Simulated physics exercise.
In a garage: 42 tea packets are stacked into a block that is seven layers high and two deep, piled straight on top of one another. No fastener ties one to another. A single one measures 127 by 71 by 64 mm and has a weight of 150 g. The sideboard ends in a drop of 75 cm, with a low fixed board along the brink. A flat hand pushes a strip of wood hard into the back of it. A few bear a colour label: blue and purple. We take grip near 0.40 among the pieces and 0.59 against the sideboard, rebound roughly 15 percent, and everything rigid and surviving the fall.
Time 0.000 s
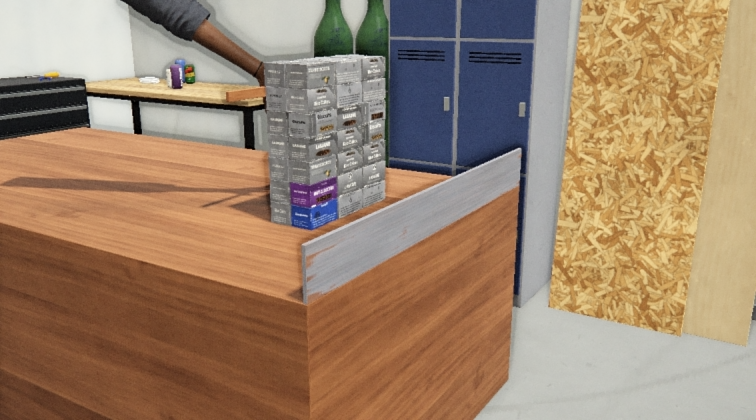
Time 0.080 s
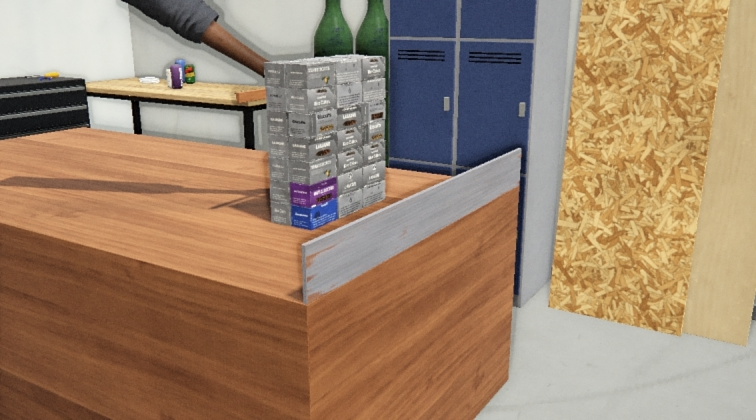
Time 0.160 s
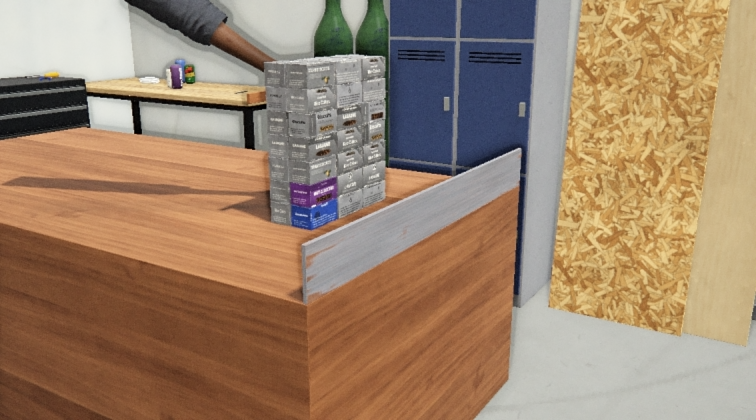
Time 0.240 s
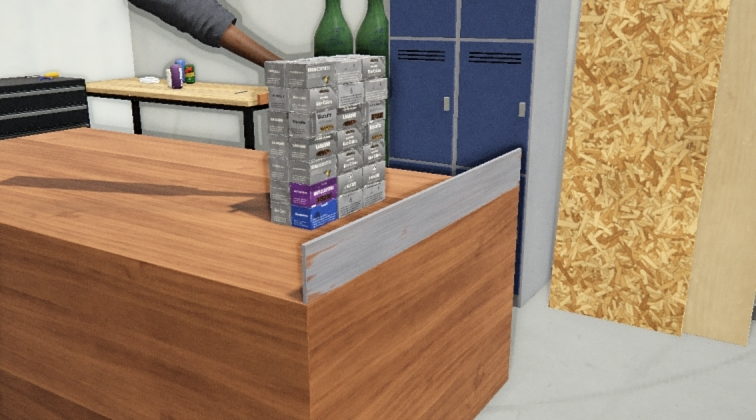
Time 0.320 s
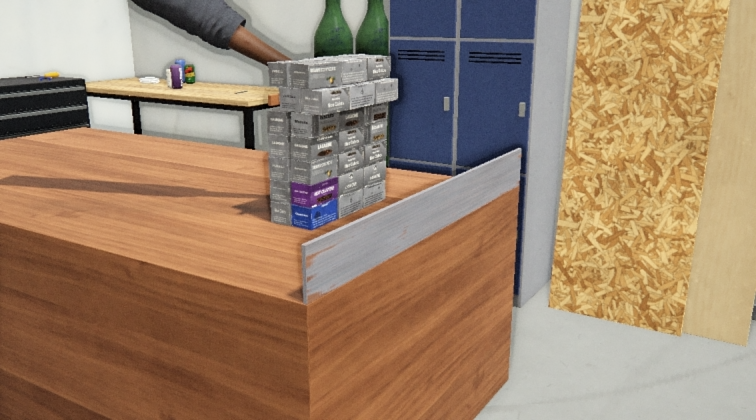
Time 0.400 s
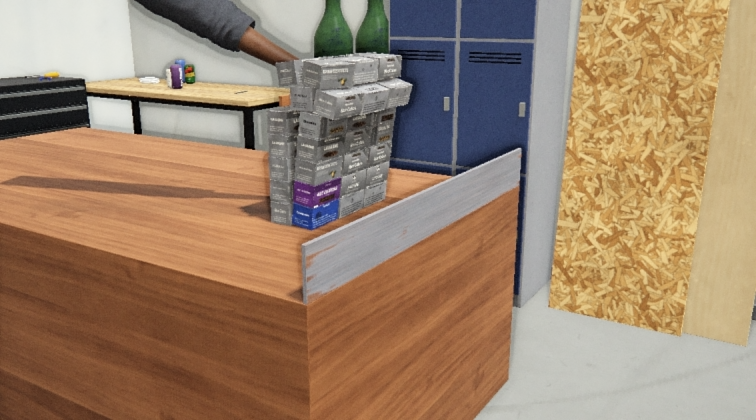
The clip shows a hand reaching behind a block of stacked grey packets, one purple and one blue, on a wooden surface. The upper layers shift to the right over the lower ones, and some packets turn and tilt.
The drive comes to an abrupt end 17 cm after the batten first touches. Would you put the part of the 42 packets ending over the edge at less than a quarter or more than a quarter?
I'd put it at fewer than one in four.
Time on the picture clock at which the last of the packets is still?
Near 2.0 s.
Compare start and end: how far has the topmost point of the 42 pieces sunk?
The top ends up some 13 cm lower.
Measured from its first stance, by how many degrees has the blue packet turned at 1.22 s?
Something like 90°, more or less.
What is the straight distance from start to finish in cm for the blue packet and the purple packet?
Blue 8, purple 16.
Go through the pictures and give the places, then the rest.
In the first picture (pixels give the middle of a visible side), batten (228, 97) 10 cm from the stack; purple packet (324, 192); blue packet (325, 214); none has stirred.
The second picture shows batten (238, 98) 7 cm from the stack; purple packet (324, 192).
The third picture shows batten (248, 99) 28 mm from the stack; purple packet (324, 192).
The fourth picture shows batten (259, 100) 9 mm in; purple packet (324, 192); movement in 6 of them.
The fifth picture shows batten (270, 100) 47 mm in; purple packet (325, 192); movement in 19 of them.
The sixth picture shows batten (281, 101) 8 cm in; purple packet (328, 193) 7° from how it stood; blue packet (326, 214) 7° from how it stood; steepest lean 16°, the packet at (376, 102); movement in 27 of them.
After 0.50 s, none of the 42 packets over the edge, 27 disturbed; purple packet 15° from how it stood; blue packet 15° from how it stood.
After 0.66 s, none of the 42 packets over the edge, 27 disturbed; blue packet 36° from how it stood; purple packet 36° from how it stood.
After 0.84 s, none of the 42 packets over the edge, 28 disturbed; blue packet on its side; purple packet on its side.
After 1.22 s, 6 of the 42 packets over the edge; blue packet on its side; purple packet on its side.
In the end (2.3 s), 6 of the 42 packets over the edge; blue packet on its side; purple packet on its side. That is 14 per cent. From the last view, middles, blue packet near (336, 215), purple packet near (355, 219).
